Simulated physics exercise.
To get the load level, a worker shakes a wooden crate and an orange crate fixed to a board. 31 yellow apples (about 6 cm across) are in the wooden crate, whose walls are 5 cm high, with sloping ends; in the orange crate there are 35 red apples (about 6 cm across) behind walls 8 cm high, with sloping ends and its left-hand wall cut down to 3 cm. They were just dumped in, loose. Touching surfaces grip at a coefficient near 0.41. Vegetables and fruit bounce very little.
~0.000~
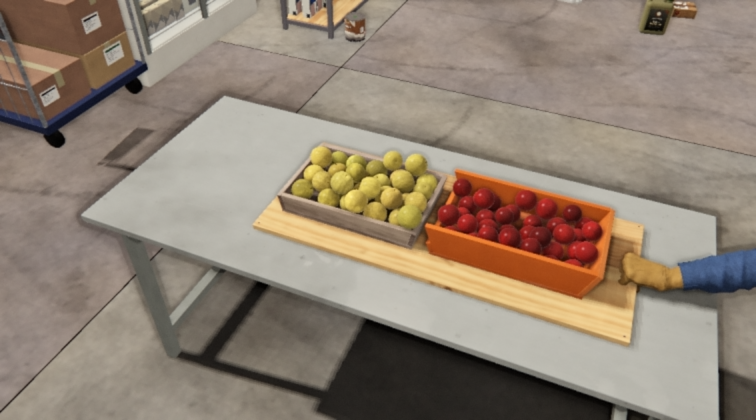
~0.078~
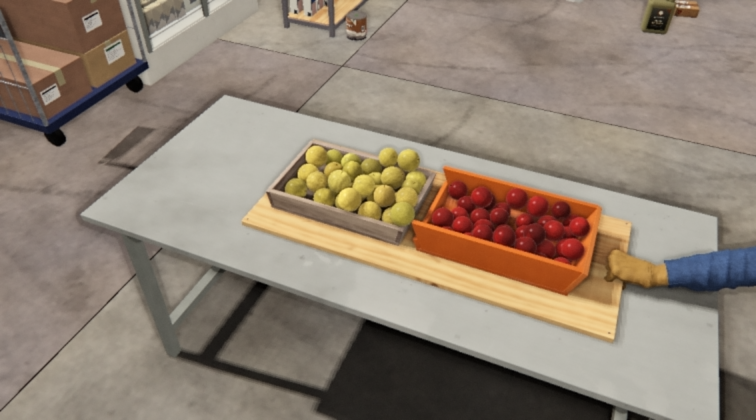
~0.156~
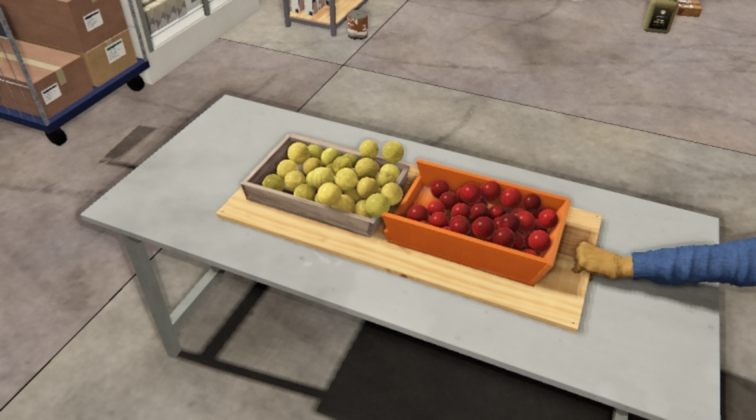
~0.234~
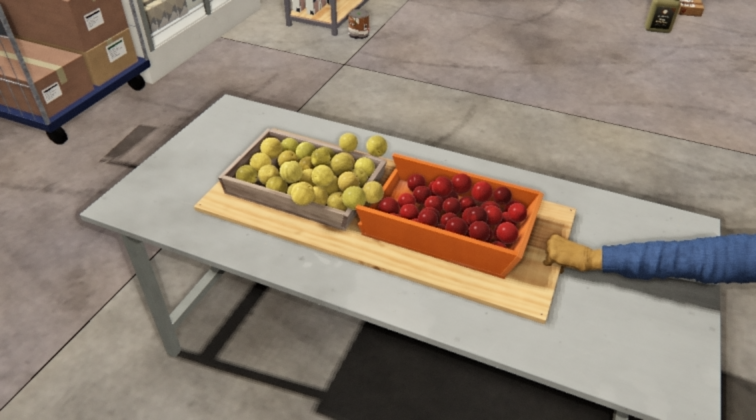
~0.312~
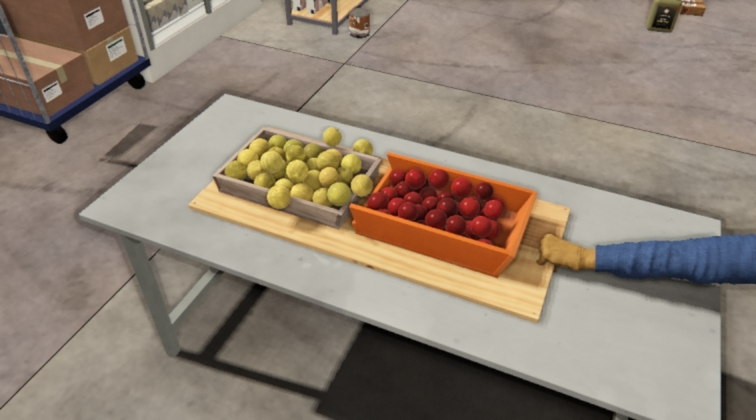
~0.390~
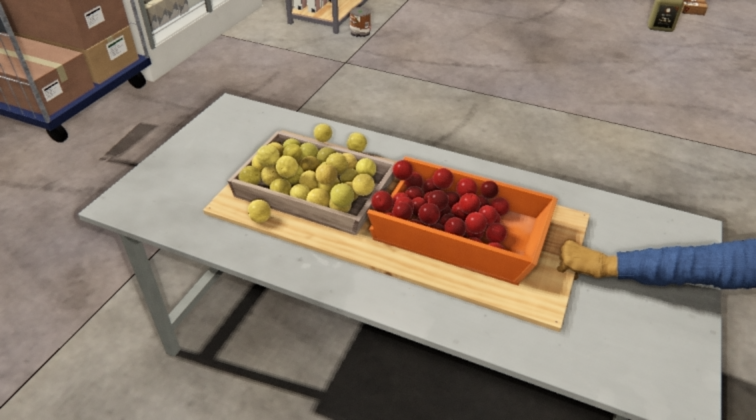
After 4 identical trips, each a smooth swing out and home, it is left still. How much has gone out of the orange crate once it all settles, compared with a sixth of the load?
The spill ends up smaller than a sixth.
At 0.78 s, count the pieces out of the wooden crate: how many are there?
Roughly, out by then: Wooden crate 8.
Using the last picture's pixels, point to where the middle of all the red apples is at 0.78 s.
The middle is around (484, 227).
After 0.78 s, 7 of 31 out of the wooden crate and 0 of 35 out of the orange crate.
After 1.27 s, 8 of 31 out of the wooden crate and 0 of 35 out of the orange crate.
After 1.95 s, 9 of 31 out of the wooden crate and 0 of 35 out of the orange crate.
Final count (at 2.83 s), 9 of 31 out of the wooden crate and 1 of 35 out of the orange crate. Asked share, 1 of 35, 3 per cent.
